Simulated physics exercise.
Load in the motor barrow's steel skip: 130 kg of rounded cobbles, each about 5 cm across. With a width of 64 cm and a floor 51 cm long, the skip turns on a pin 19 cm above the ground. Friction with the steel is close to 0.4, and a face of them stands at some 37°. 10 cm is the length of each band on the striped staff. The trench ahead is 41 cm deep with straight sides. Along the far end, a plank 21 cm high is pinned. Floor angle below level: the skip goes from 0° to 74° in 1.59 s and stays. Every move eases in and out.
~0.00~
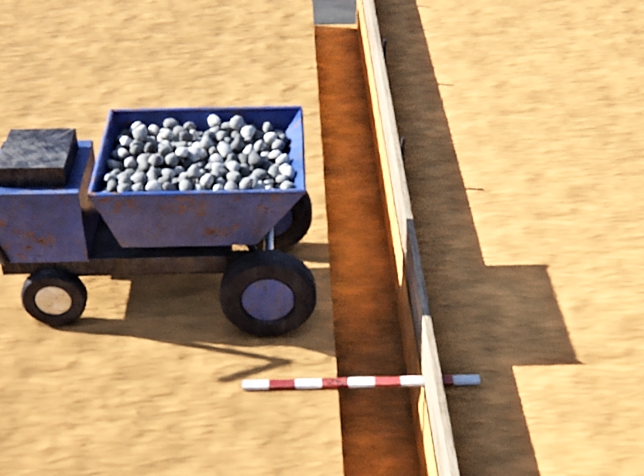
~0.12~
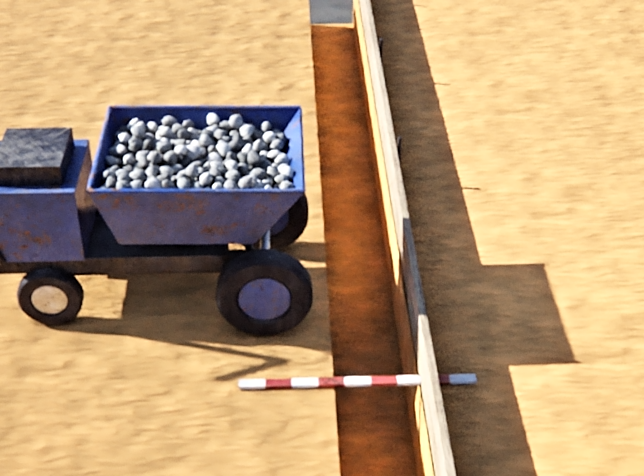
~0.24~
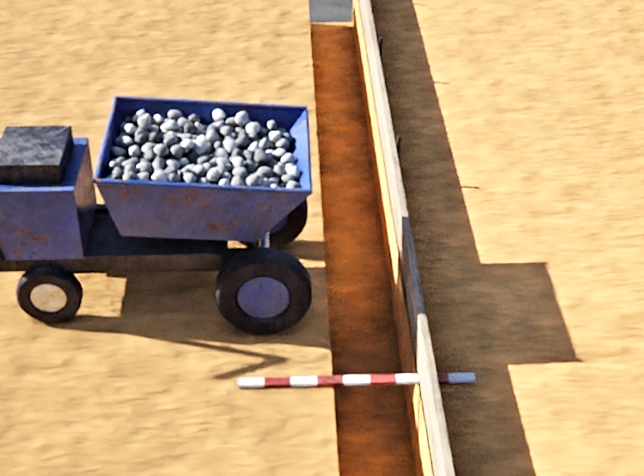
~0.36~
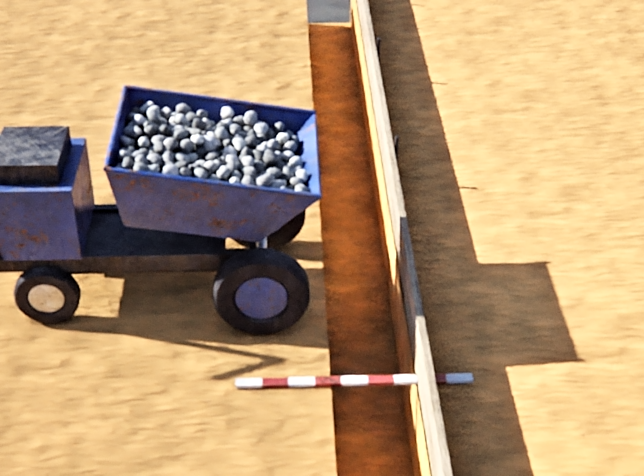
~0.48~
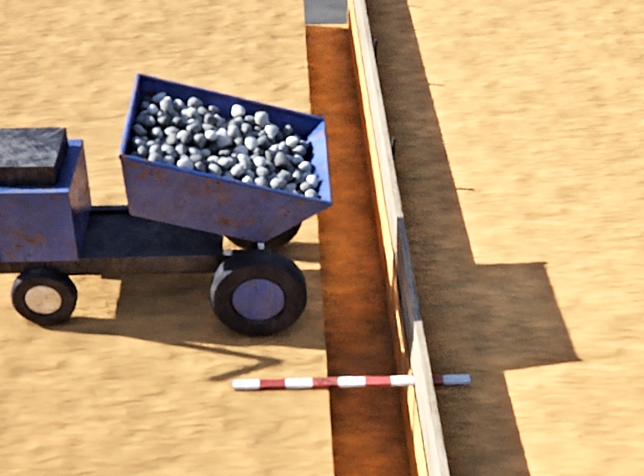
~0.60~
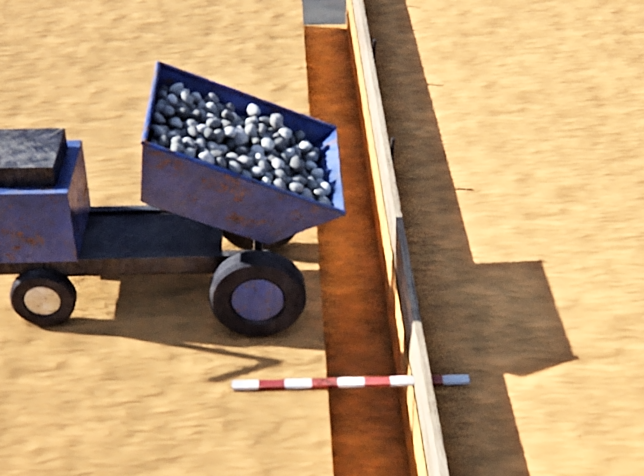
Blue motor barrow standing left of a straight-sided trench, its skip of grey stones tilting steadily toward the trench on the right.
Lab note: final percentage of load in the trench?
Approx. 11 %.
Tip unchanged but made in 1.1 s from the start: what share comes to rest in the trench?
Then some 10 per cent would.
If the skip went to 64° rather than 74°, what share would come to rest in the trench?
Then roughly 30 percent.
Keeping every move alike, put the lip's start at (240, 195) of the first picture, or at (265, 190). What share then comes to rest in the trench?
It'd be around 100 per cent and after that around 95 per cent.
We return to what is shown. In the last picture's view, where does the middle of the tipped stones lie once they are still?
Around (447, 278).
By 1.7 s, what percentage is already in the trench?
Roughly 5 percent of the load.
After 1.2 s the floor is at 62°; 99 % in the skip, 1 % in the trench, 1 % past the trench; the foremost stones are at (405, 250).
After 1.7 s the floor is at 74°; 61 % in the skip, 7 % in the trench, 32 % past the trench; the foremost stones are at (555, 313).
After 2.0 s the floor is at 74°; 48 % in the skip, 9 % in the trench, 42 % past the trench; the foremost stones are at (617, 270).
After 4.0 s the floor is at 74°; 42 % in the skip, 11 % in the trench, 47 % past the trench; the foremost stones are past the picture's edge.
